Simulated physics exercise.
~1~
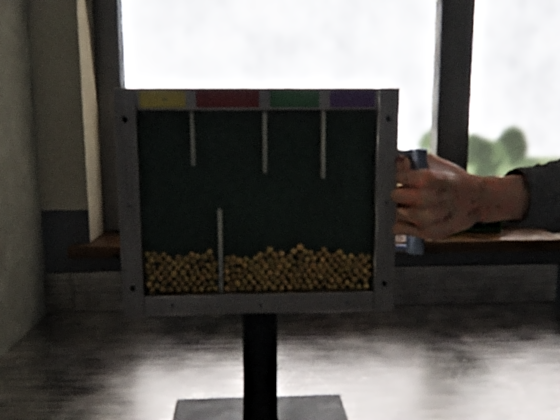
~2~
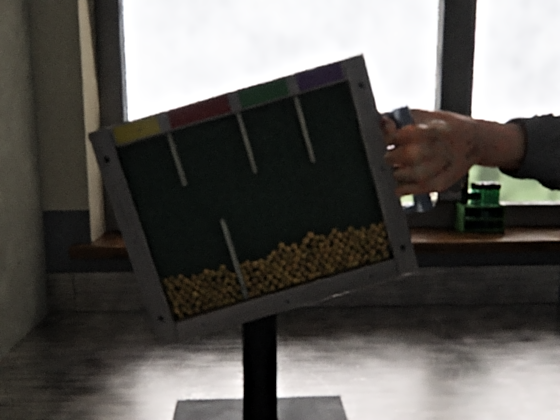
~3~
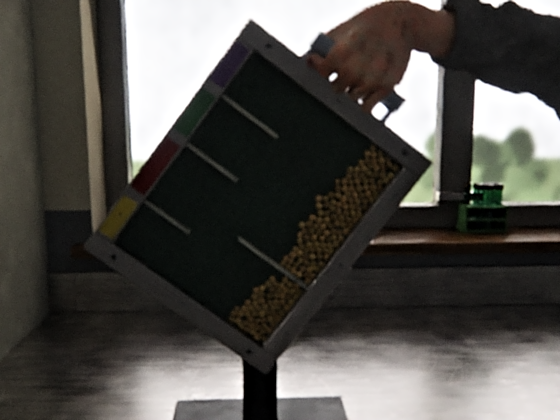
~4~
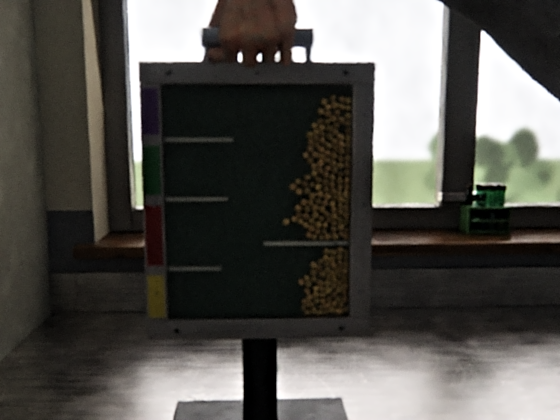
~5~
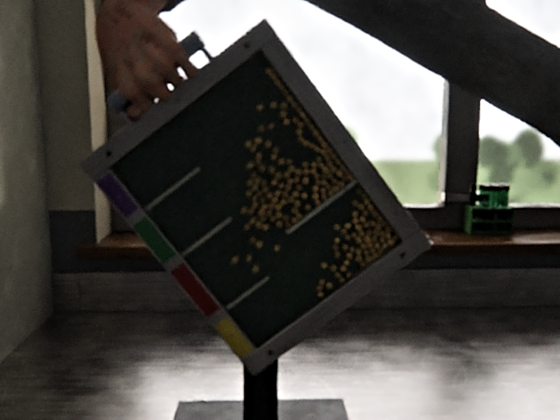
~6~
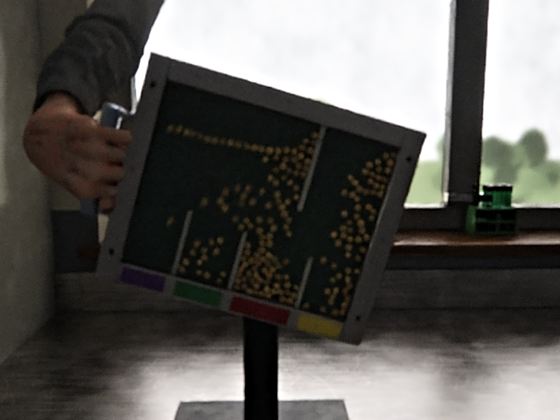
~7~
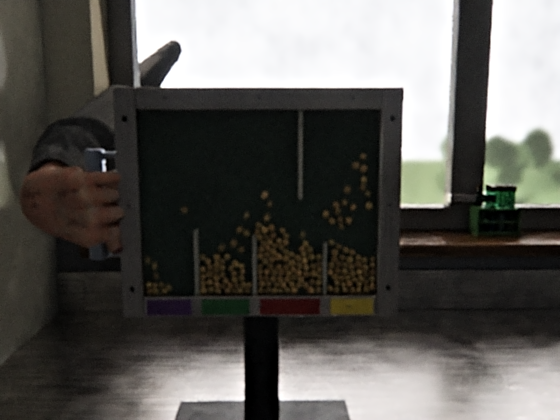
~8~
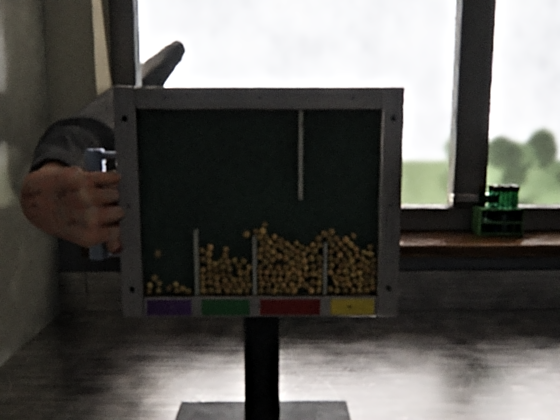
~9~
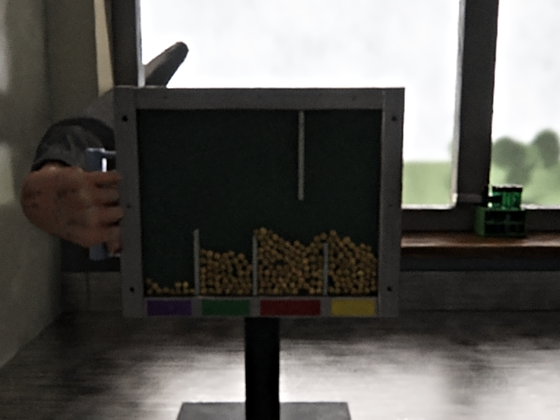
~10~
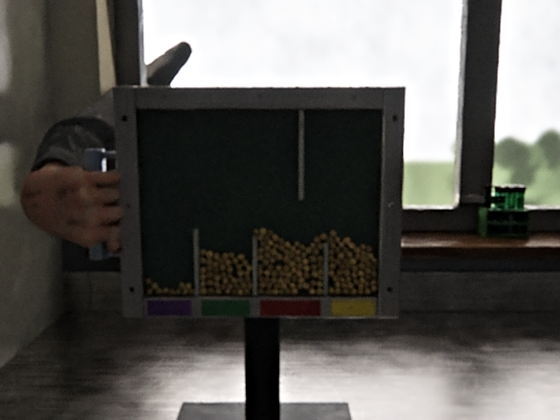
On a counter, a hand turns a box upside down, and beads settle unevenly into pockets.
